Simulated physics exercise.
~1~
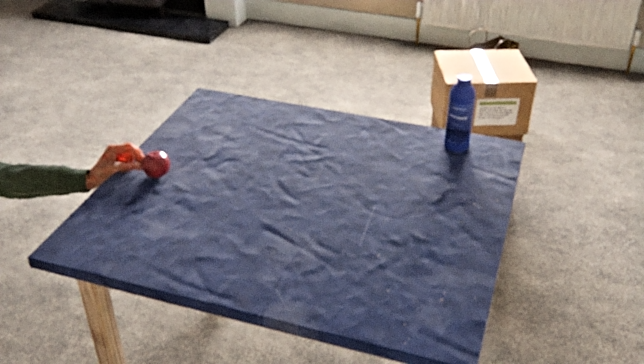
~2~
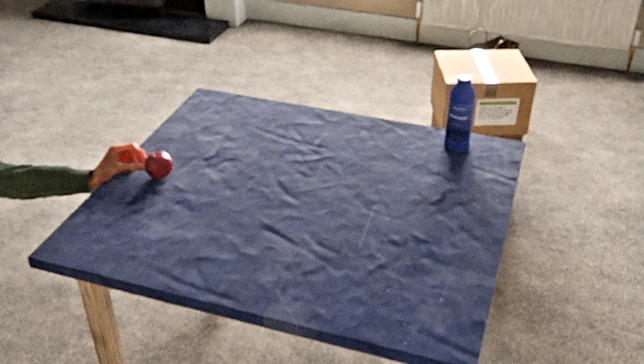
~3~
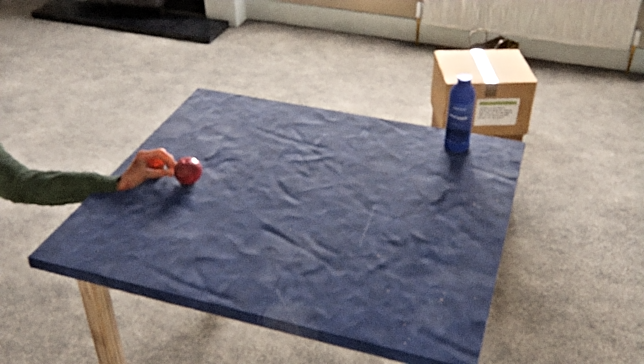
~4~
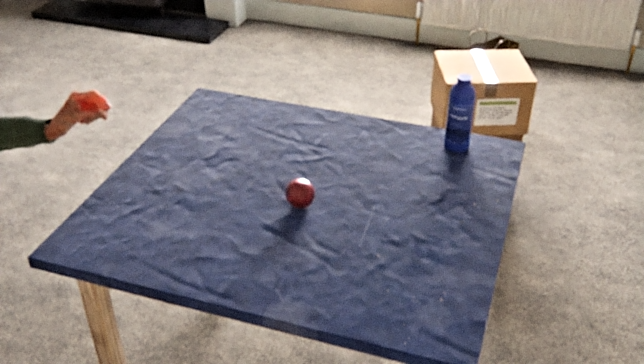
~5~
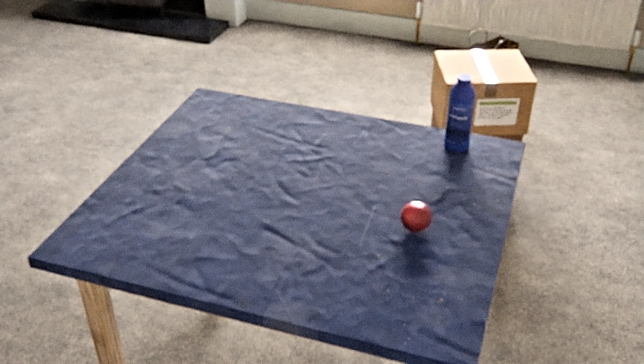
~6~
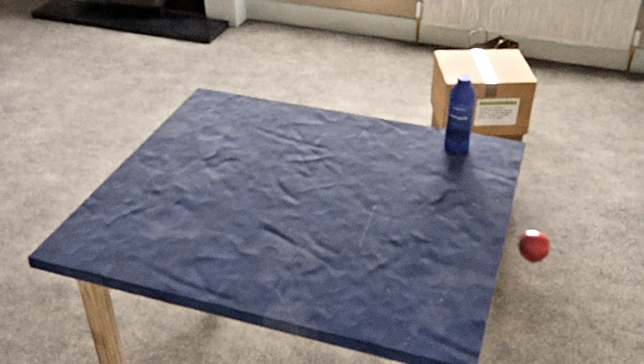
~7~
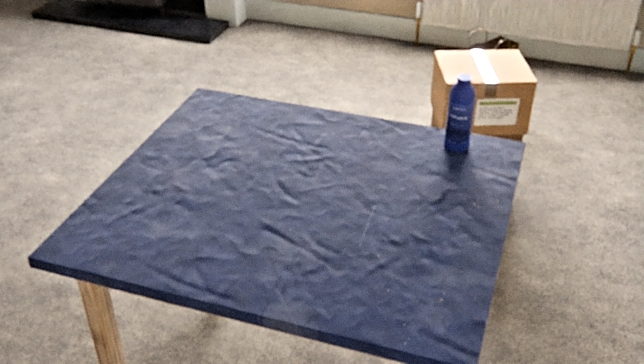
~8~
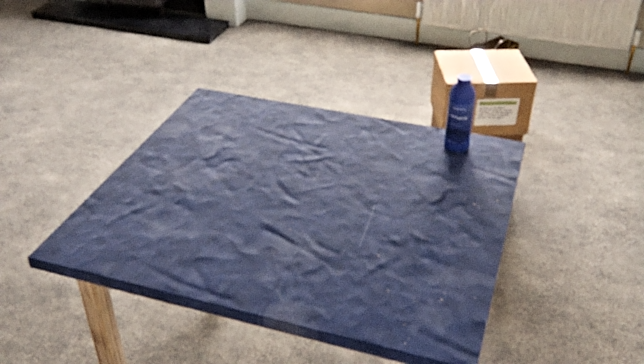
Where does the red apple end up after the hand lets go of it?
The red apple crosses the table to the right and falls off the edge, leaving the blue bottle standing on the table.
